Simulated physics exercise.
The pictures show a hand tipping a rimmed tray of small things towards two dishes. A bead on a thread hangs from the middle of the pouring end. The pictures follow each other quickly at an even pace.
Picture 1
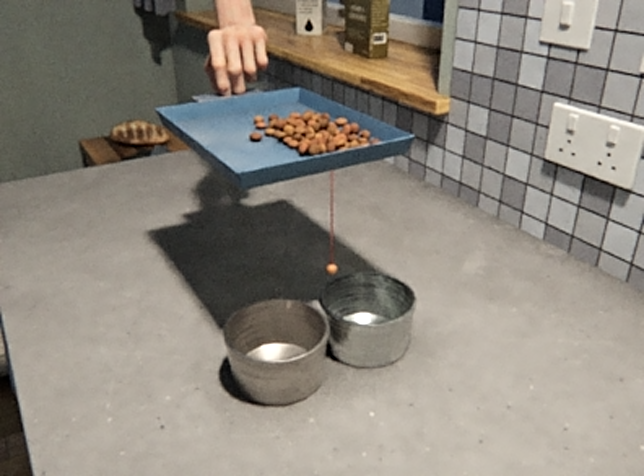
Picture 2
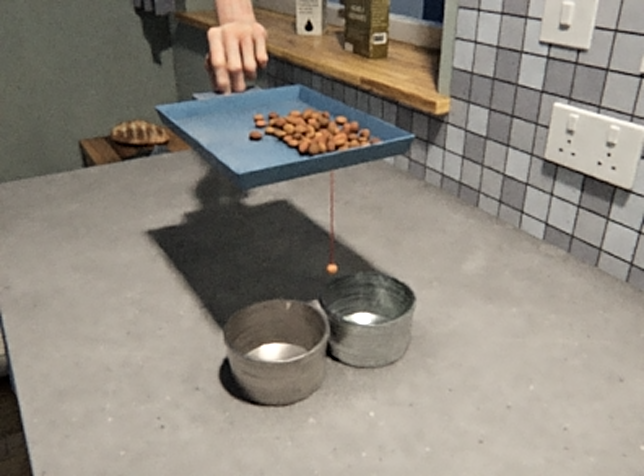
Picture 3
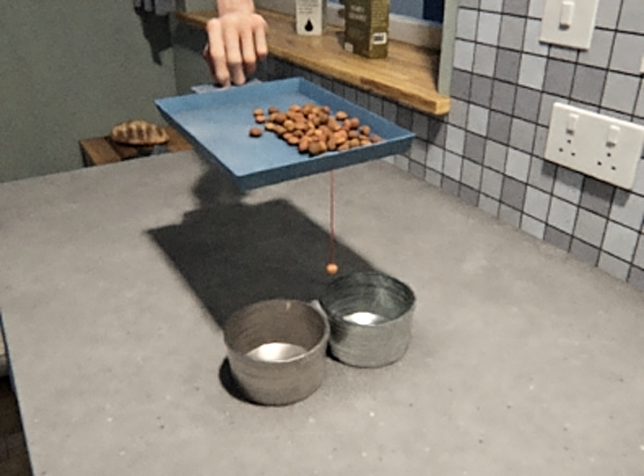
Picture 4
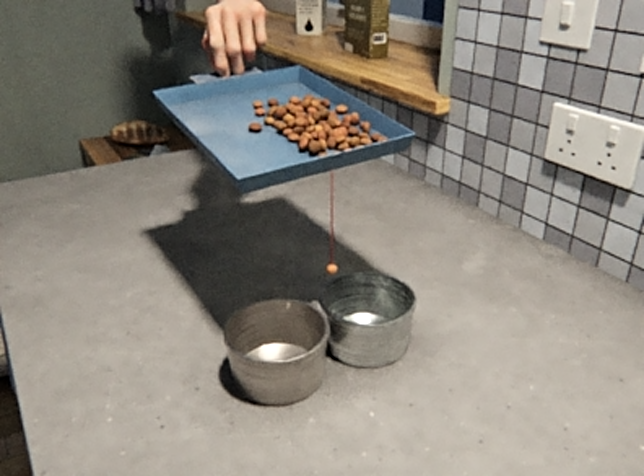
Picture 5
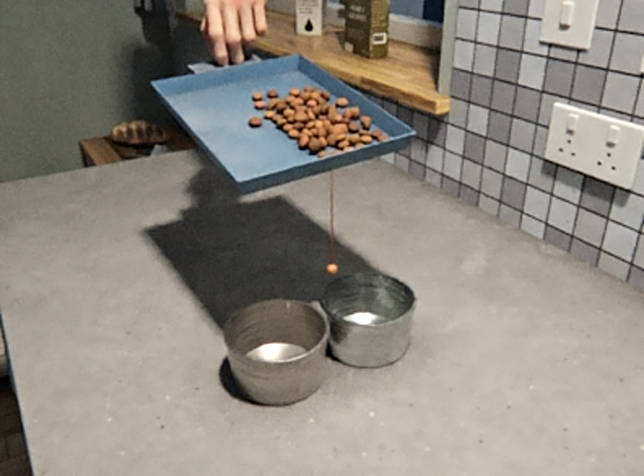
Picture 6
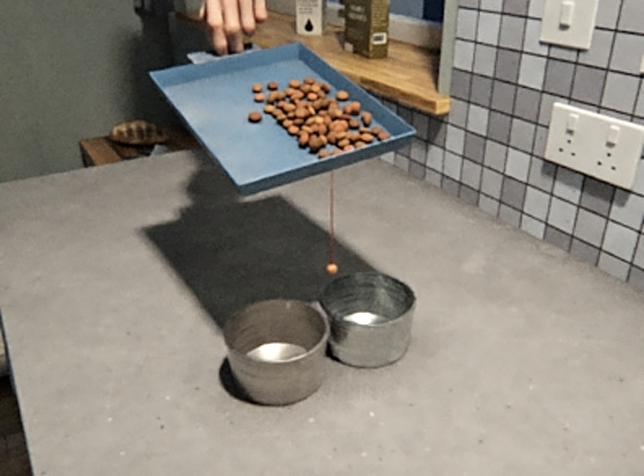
A hand gradually tilts a blue tray of brown kibble above two metal dishes.
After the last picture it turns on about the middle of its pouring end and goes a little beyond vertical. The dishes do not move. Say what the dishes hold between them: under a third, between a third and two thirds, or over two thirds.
The two hold more than two thirds of the load.
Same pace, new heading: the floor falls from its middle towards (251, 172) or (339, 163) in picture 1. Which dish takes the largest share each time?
First the left-hand dish, then the right-hand dish.
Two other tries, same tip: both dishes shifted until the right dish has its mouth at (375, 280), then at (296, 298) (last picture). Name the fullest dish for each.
In turn: The dish on the left; right.
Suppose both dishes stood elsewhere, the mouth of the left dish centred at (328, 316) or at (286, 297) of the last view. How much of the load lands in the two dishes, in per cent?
Near 60 % and 60 %.
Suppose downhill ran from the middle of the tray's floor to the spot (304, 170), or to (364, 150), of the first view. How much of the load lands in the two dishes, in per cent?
The first gives 90 %, the second 0 %.
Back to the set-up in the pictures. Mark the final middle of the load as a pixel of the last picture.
Roughly at (288, 364).
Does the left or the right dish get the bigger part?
The winner is left.
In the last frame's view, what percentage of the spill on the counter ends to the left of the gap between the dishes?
Near 40 %.
Soon, tray tipped steeply; nearly all on the tray; a stray few in the air.
A while on, tray tipped past a quarter turn; about a third on the tray; about a third in the left dish; a small part in the right dish; a stray few outside both; about a quarter in the air.
Towards the end, tray tipped past a quarter turn; about two thirds in the left dish; about a quarter in the right dish; a small part outside both.
Finally, tray tipped past a quarter turn; about two thirds in the left dish; about a quarter in the right dish; a small part outside both.
